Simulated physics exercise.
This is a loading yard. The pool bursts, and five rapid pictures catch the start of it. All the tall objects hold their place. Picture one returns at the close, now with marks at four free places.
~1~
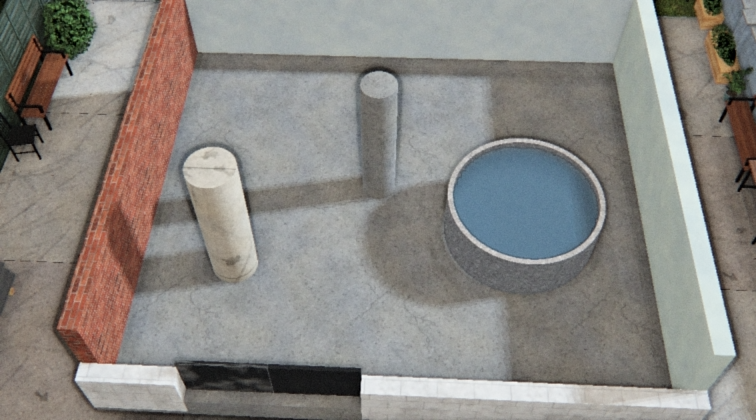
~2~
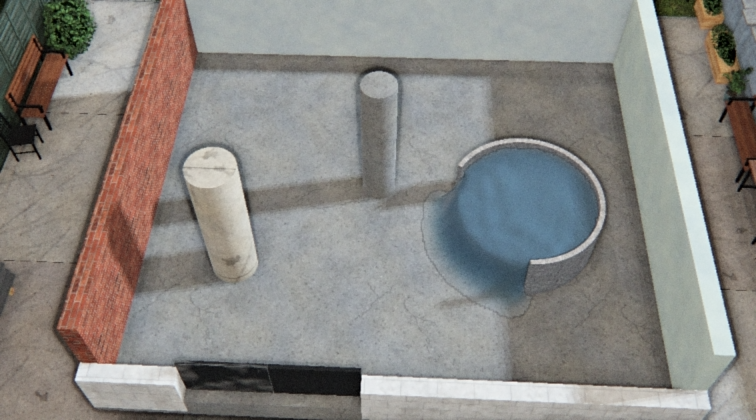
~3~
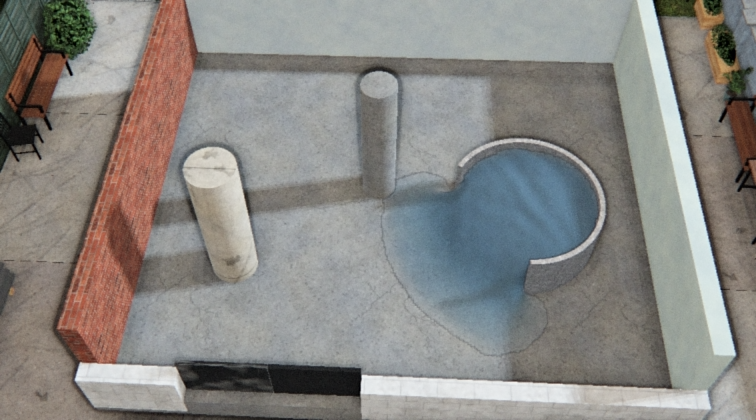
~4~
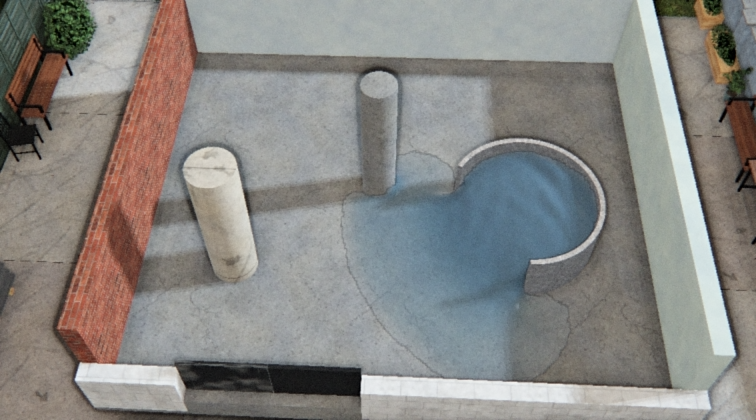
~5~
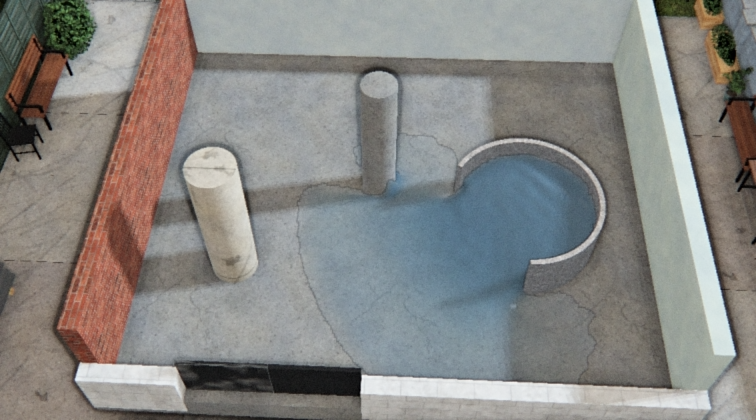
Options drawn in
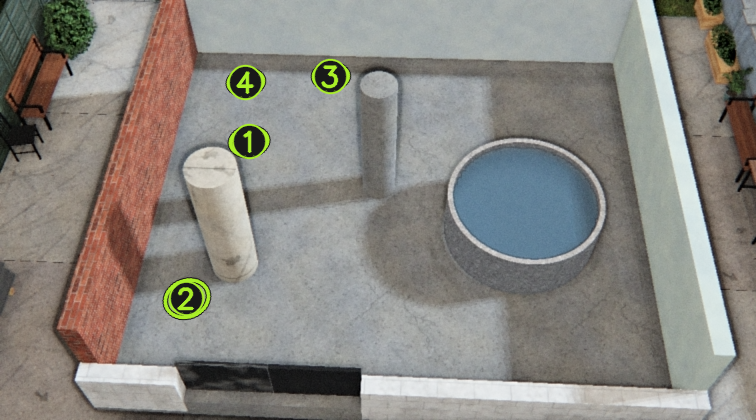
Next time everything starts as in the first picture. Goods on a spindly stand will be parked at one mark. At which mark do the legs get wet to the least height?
Use spot 1.
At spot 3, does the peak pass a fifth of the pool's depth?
Yes, it does.
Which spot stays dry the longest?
Here it is spot 4.
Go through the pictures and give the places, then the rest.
Pool full, its middle at (525, 201); shut gate at (271, 376).
Water covers 2 % of the ground and shows as far out as (517, 311).
Water covers 8 % of the ground and shows as far out as (404, 184).
Water covers 15 % of the ground and shows as far out as (405, 164).
Water covers 24 % of the ground and shows as far out as (313, 194).
On the marked copy, 1 at (249, 141); 2 at (186, 298); 3 at (330, 76); 4 at (245, 82).
With 1, the water peaks at about 18 % of the depth that stood in the pool.
With 2, the water peaks at about 37 % of the depth that stood in the pool.
With 3, the water peaks at about 33 % of the depth that stood in the pool.
With 4, the water peaks at about 32 % of the depth that stood in the pool.
